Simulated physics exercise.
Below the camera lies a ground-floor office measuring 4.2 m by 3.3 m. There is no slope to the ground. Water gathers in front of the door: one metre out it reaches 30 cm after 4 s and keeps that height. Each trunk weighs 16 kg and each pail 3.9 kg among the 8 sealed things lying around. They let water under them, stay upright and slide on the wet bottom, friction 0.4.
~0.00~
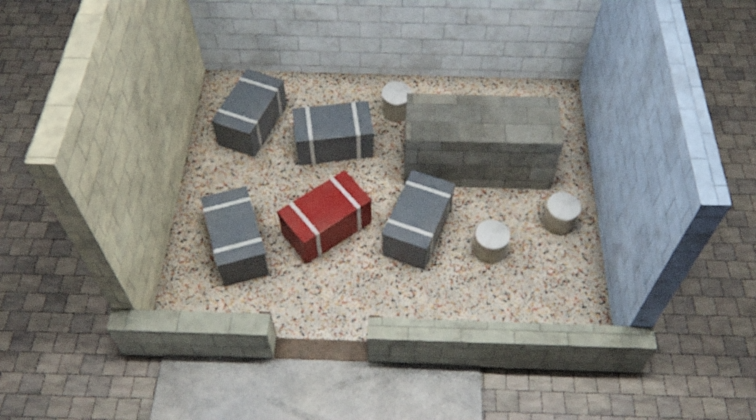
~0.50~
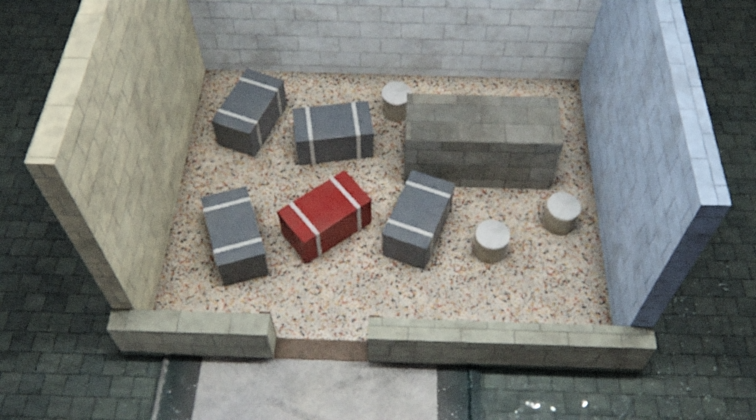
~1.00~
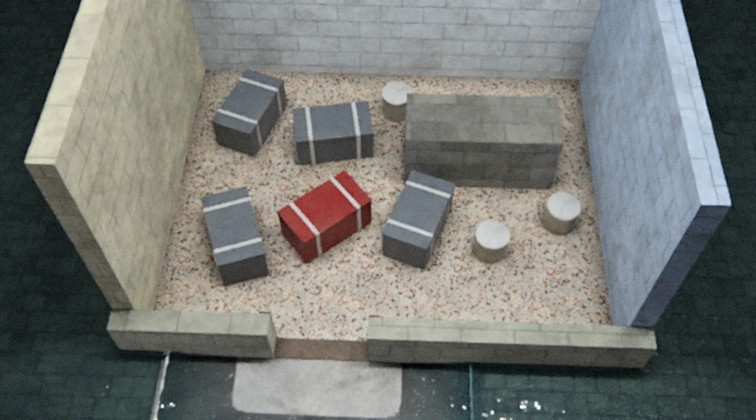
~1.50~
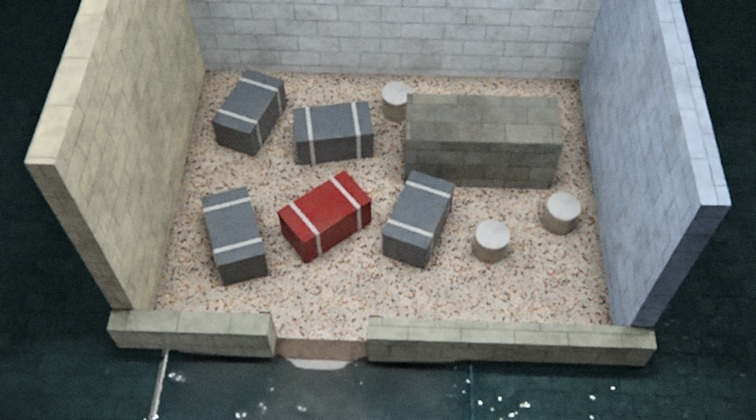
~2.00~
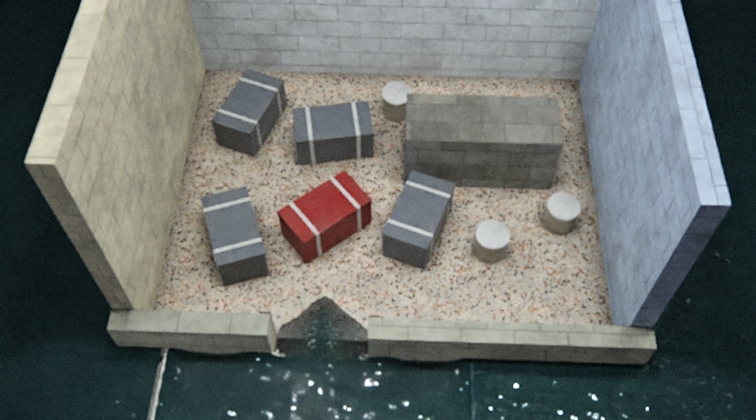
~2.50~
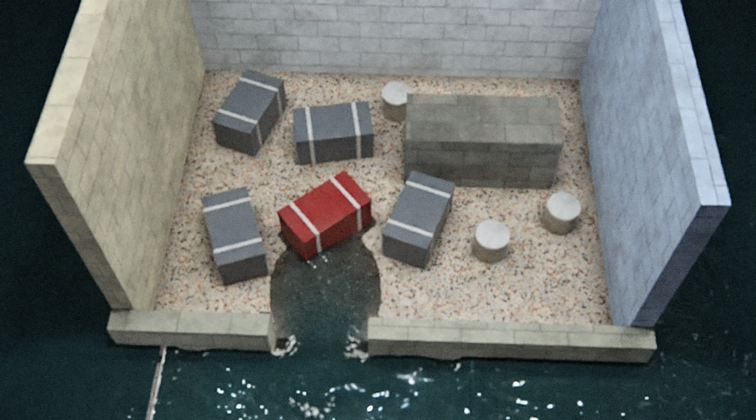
Dark water rising over the paving outside a walled room, then spreading through the front gap to a still red trunk.
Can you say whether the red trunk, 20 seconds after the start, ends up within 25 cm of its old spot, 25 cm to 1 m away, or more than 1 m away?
It winds up well off.
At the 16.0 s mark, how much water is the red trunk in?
Depth approx. 23 cm.
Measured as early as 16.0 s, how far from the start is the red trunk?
Around 250 centimetres.
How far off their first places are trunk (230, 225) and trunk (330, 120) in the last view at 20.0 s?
They sit 150 cm and 250 cm away, in the order given.
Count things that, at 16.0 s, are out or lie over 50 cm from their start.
8 of them.
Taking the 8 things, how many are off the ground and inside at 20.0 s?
Just then, the number is 8.
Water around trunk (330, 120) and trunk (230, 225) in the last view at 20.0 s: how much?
I'd put it at 26 cm and 21 cm respectively.
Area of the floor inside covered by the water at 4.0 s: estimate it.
I'd estimate close to 5.5 m2.
After 4.0 s the red trunk is near (308, 146), 0.7 m from its start, aground; 0 afloat.
After 9.0 s the red trunk is near (433, 91), 1.8 m from its start, afloat; 7 afloat.
After 16.0 s the red trunk is near (547, 90), 2.6 m from its start, afloat; 8 afloat.
After 20.0 s the red trunk is near (497, 88), 2.2 m from its start, afloat; 8 afloat.
